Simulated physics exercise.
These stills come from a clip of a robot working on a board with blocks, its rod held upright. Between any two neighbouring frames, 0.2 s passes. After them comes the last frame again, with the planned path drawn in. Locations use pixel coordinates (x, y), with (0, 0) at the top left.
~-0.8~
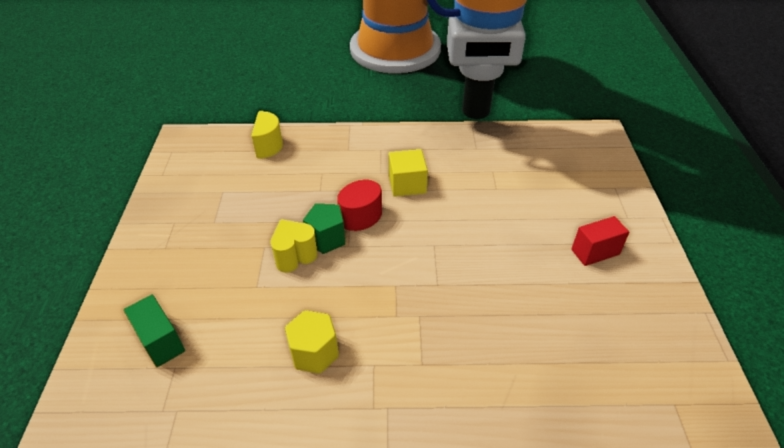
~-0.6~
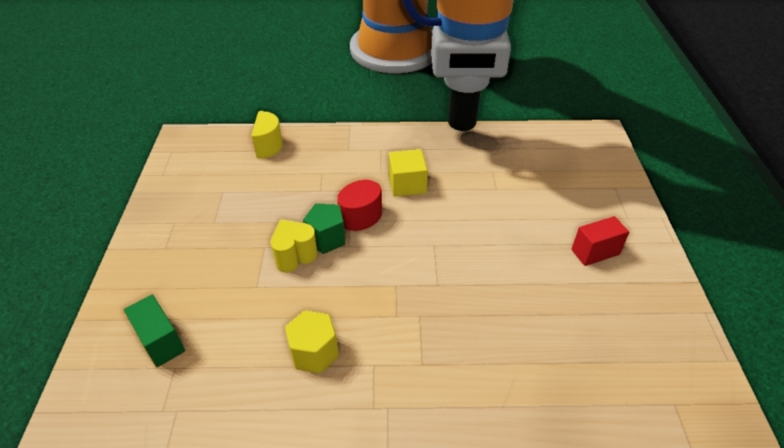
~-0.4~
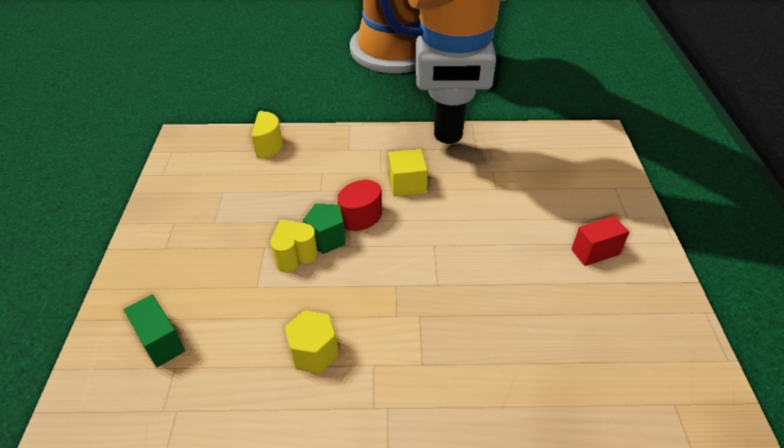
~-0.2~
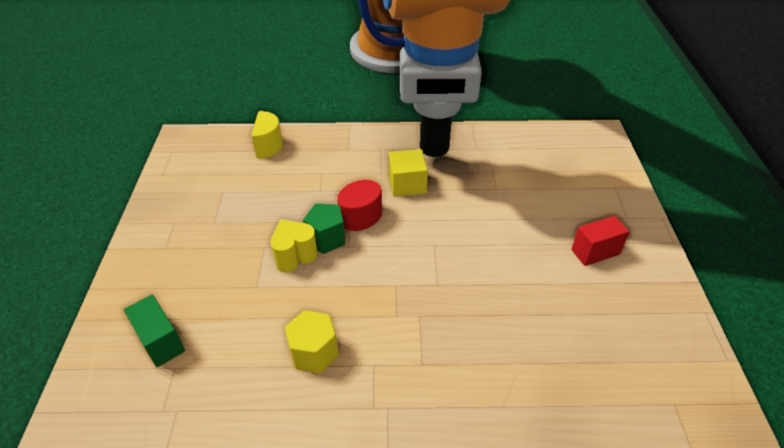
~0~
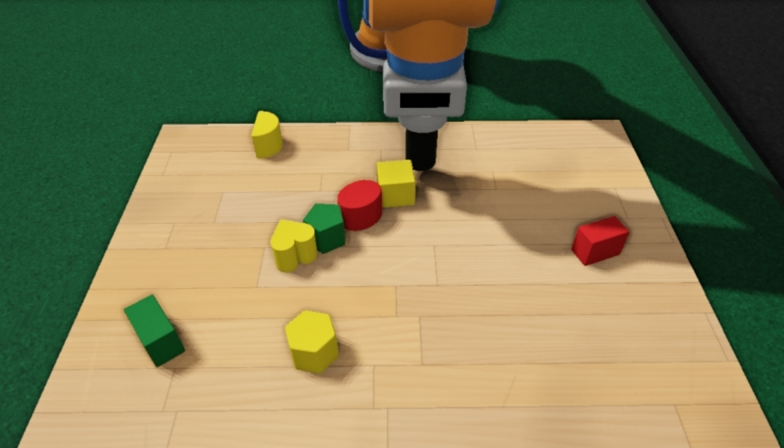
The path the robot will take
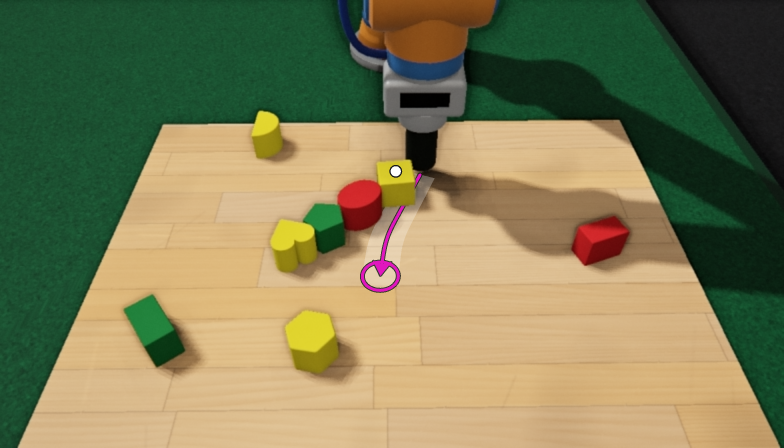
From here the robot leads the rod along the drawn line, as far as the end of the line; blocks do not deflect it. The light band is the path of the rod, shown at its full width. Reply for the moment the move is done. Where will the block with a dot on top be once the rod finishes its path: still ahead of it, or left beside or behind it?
Ahead to the end.
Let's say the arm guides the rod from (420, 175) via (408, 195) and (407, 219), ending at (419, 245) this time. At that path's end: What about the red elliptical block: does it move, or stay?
It is moved off its spot.
The drawn path runs from (420, 175) through (396, 220) to (380, 276); the dot is on the yellow square.
The first path, step by step. One third of the way, rod at (404, 192); yellow heart-shaped block at (286, 238); green pentagonal block at (307, 216), turned 20° anticlockwise; red elliptical block at (347, 210), turned 85° clockwise; yellow square at (395, 207), turned 45° anticlockwise.
Two thirds of the way, rod at (387, 225); yellow heart-shaped block at (286, 238); green pentagonal block at (306, 216), turned 20° anticlockwise; red elliptical block at (347, 211), turned 95° clockwise; yellow square at (394, 241), turned 90° anticlockwise.
At the end, rod at (380, 264); yellow heart-shaped block at (286, 238); yellow six-sided block not moved; green pentagonal block at (306, 216), turned 20° anticlockwise; red elliptical block at (347, 211), turned 95° clockwise; yellow square at (400, 281), turned 130° anticlockwise.
